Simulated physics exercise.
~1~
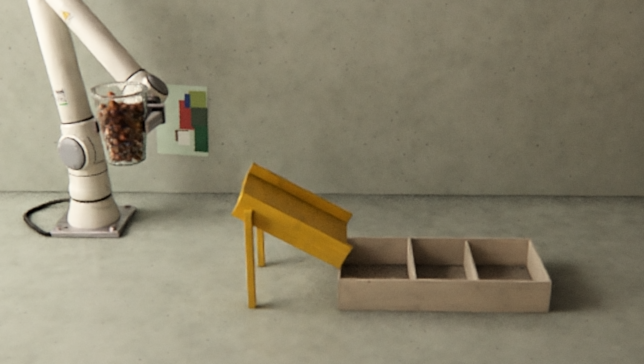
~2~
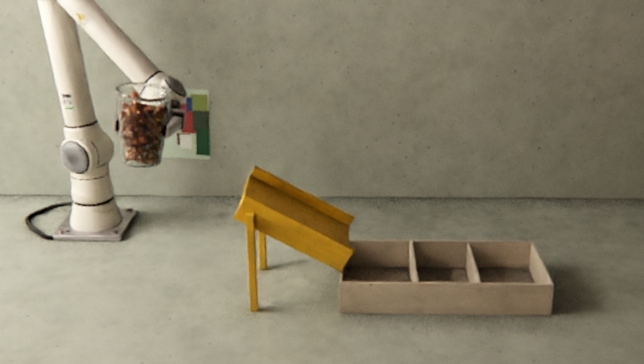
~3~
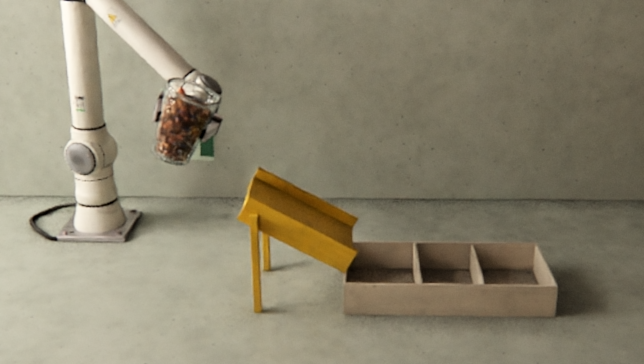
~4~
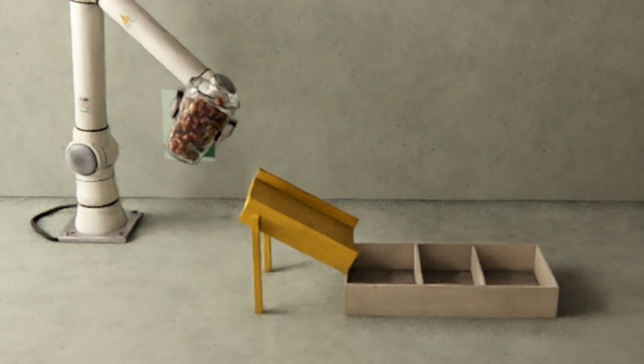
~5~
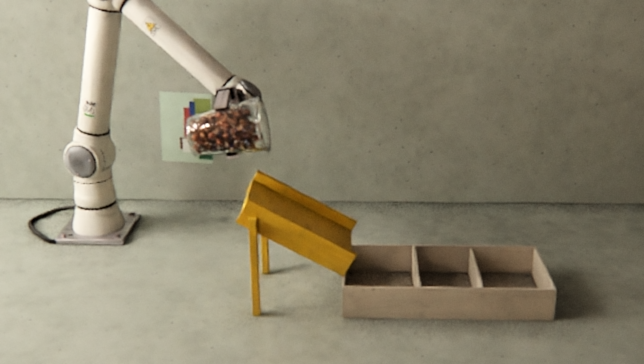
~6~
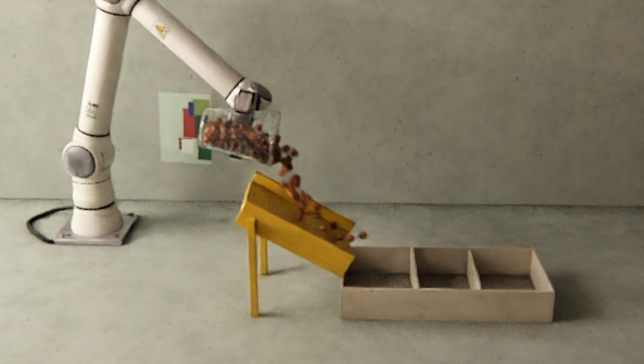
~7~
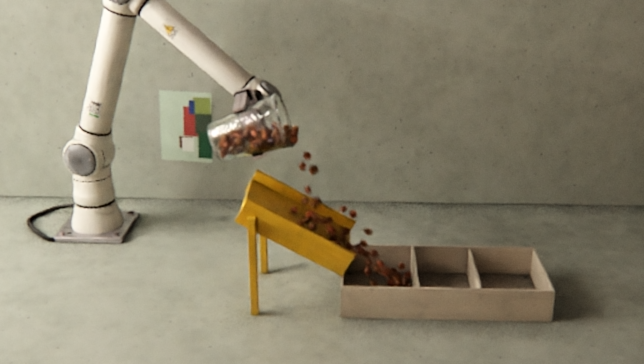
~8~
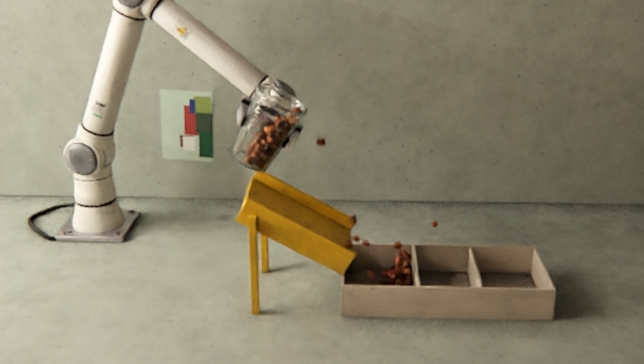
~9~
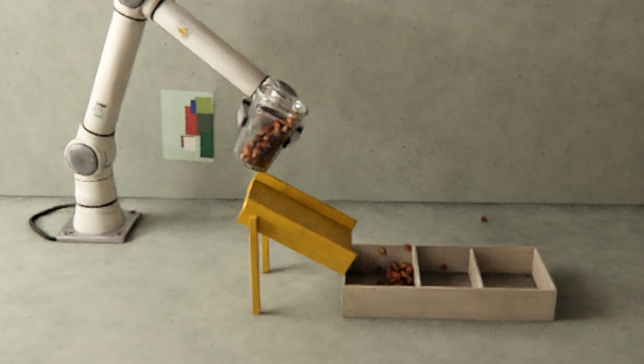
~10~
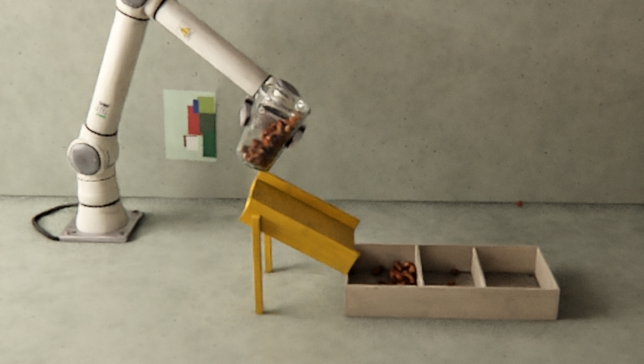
In a grey room, a robot arm tips some nuts down a yellow chute into a box.
